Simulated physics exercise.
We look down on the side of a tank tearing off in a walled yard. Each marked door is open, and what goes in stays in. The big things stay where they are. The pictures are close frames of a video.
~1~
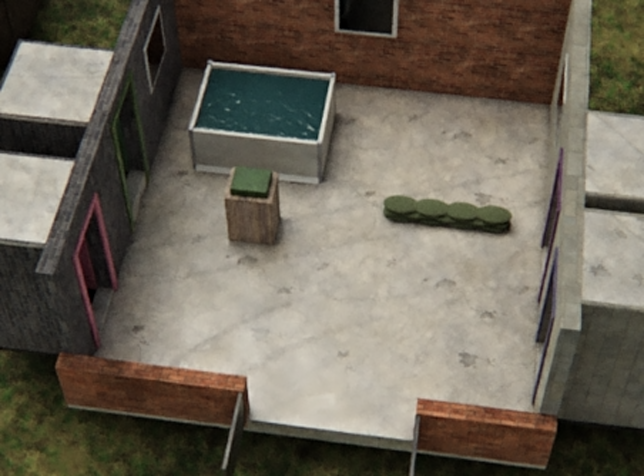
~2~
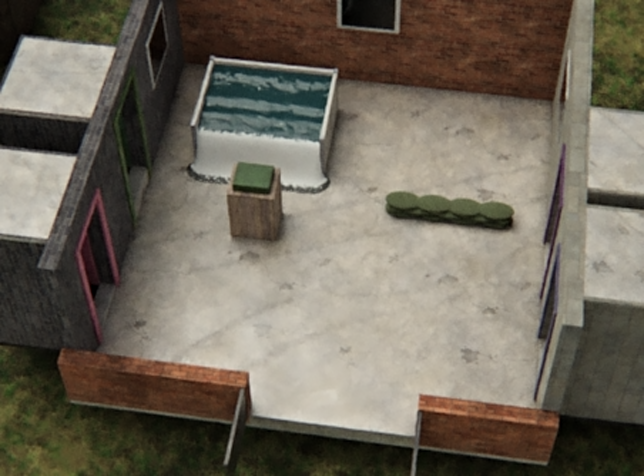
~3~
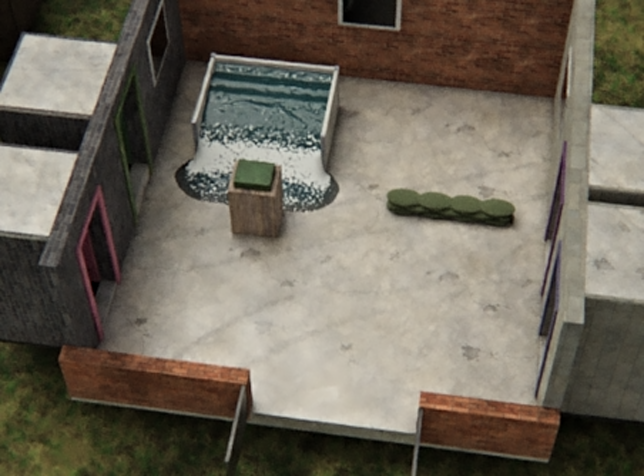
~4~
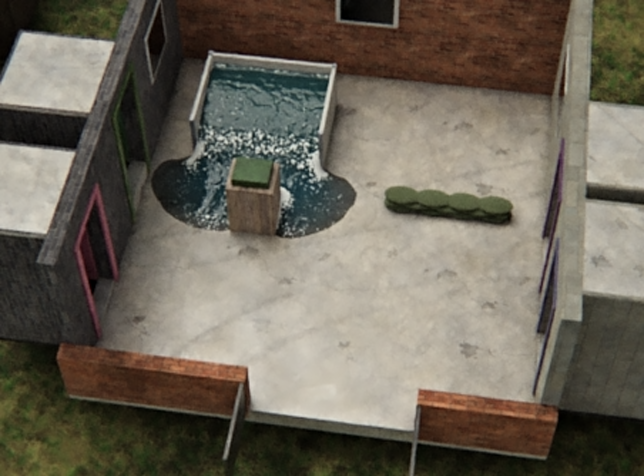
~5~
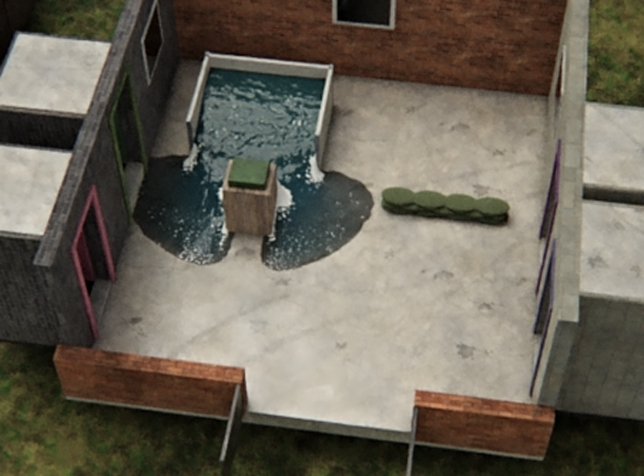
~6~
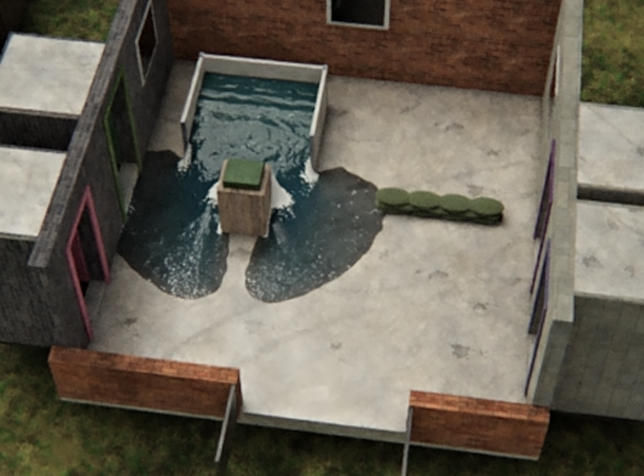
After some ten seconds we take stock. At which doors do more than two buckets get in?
In the end: The blue door floods; the green door holds within the limit; the purple door floods; the pink door floods.
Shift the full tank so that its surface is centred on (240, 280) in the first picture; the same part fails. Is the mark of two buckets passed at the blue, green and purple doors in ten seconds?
Then: The blue door takes less; the green door stays under; the purple door keeps below it.
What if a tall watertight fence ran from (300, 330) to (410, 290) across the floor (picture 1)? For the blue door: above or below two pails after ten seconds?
The blue one passes that mark.
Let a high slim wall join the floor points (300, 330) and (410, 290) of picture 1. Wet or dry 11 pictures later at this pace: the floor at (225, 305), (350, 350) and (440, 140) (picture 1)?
As listed: Wet, not flooded, no water.
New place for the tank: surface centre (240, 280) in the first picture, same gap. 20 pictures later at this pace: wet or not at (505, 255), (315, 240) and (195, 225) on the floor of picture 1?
As listed: Not flooded, no water, wet.
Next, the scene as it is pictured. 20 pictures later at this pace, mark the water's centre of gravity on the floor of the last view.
Close to (265, 257).
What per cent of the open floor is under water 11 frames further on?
About 65 per cent.
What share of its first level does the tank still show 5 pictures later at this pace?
Roughly 34 per cent.
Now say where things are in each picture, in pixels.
The first picture shows the tank at (264, 106) is whole and still.
In the second picture, water pours out at (259, 155) and has run to (192, 166).
In the third picture, water pours out at (260, 155) and has run to (181, 179).
In the fourth picture, the front is at (337, 216), out from the gap at (258, 154).
In the fifth picture, the front is at (297, 264), out from the gap at (255, 156).
In the sixth picture, water pours out at (250, 157) and has run to (175, 291).
A moment on, water covers 45 % of the floor; the blue door not reached, the green door wet at the sill, nothing in, the purple door not reached, the pink door wet at the sill, nothing in.
Next, water covers 65 % of the floor; the blue door wet at the sill, nothing in, the green door under two buckets in, the purple door not reached, the pink door under two buckets in.
Then, water covers 70 % of the floor; the blue door over two buckets in, the green door under two buckets in, the purple door under two buckets in, the pink door over two buckets in.
Later, water covers 80 % of the floor; the blue door far over two buckets in, the green door under two buckets in, the purple door under two buckets in, the pink door over two buckets in.
In the end, water covers 90 % of the floor; the blue door far over two buckets in, the green door under two buckets in, the purple door over two buckets in, the pink door over two buckets in.
